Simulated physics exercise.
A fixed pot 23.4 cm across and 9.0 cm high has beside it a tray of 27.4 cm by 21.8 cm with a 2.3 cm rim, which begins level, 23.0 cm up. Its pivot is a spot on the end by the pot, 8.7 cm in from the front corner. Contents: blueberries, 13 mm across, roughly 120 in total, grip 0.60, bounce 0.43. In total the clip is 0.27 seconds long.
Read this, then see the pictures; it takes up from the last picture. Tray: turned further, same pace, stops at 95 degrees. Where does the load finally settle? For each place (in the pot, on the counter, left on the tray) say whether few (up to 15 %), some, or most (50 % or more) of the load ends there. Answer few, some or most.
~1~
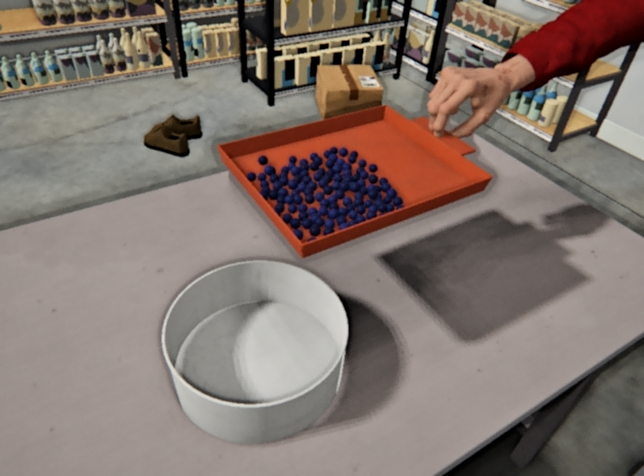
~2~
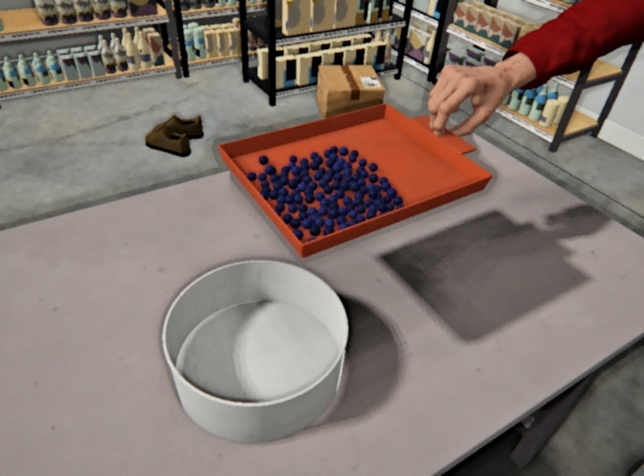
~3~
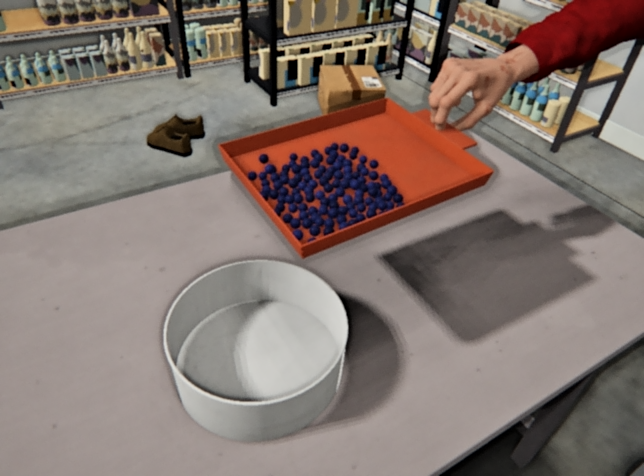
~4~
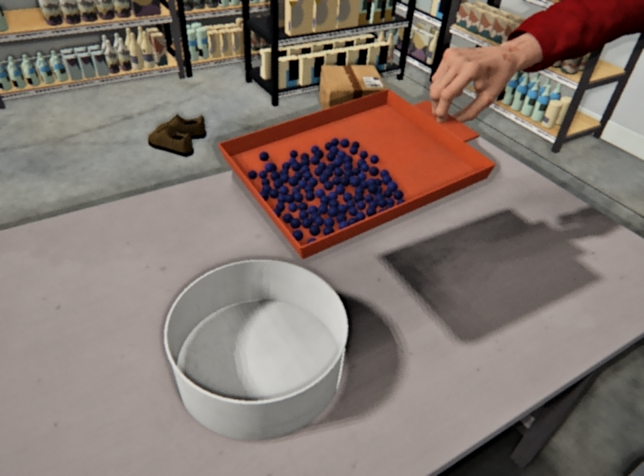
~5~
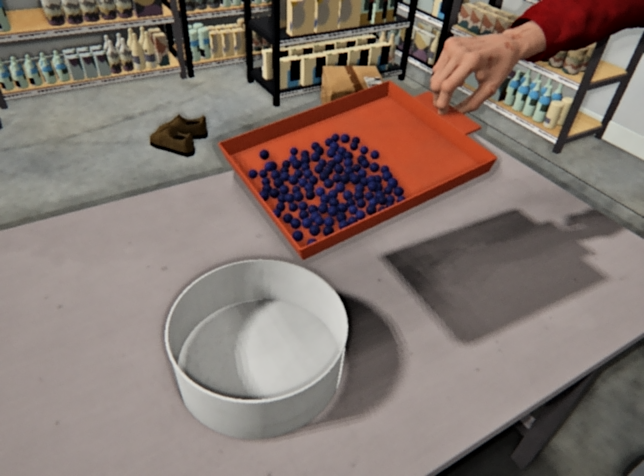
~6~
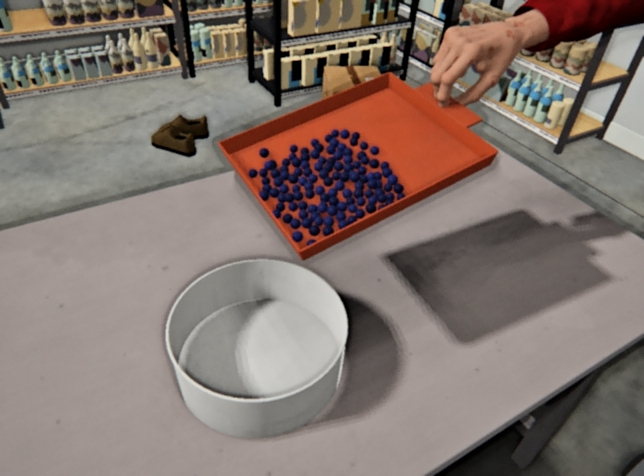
Pot: Most; counter: Few; left on the tray: Few.
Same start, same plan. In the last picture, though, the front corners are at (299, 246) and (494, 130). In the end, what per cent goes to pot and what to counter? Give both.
That works out as pot 95 and counter 10.
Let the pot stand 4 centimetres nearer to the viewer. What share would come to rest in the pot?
100 per cent.
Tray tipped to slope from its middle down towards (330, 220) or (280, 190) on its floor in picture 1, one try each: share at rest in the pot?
Near 90 and 75 per cent, in that order.
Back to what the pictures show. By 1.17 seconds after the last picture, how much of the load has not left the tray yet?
Load share: Around 100%.
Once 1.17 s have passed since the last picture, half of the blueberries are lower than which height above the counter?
I'd put it near 28 cm.
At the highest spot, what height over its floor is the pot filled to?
My guess is around 2.5 centimetres.
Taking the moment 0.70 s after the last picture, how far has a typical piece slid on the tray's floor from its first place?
Displacement on the tray: Roughly 2 cm.
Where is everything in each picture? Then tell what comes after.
Tray tilt 0 degrees, front corners at (304, 242) and (488, 176); middle of the pieces at (328, 190); pot at (257, 323), in the first frame.
Tray tilt 1 degrees, front corners at (303, 242) and (488, 175); middle of the pieces at (328, 190), in the second frame.
Tray tilt 3 degrees, front corners at (303, 243) and (489, 170); middle of the pieces at (329, 188), in the third frame.
Tray tilt 6 degrees, front corners at (302, 244) and (491, 163), lowest corner left front; middle of the pieces at (329, 186), in the fourth frame.
Tray tilt 9 degrees, front corners at (302, 246) and (492, 157), lowest corner left front; middle of the pieces at (329, 184), in the fifth frame.
Tray tilt 12 degrees, front corners at (301, 247) and (493, 150), lowest corner left front; middle of the pieces at (328, 182); pot at (259, 321), in the sixth frame.
Then, 0.70 s after the last picture, tilt 51 degrees; the tray holds 100 %, the pot 0 %.
Then, 1.17 s after the last picture, tilt 77 degrees; the tray holds 100 %, the pot 0 %.
Then, 1.71 s after the last picture, tilt 95 degrees; the tray holds 25 %, the pot 5 %.
In the end, pot 100 %, counter 0 %, tray 0 %.
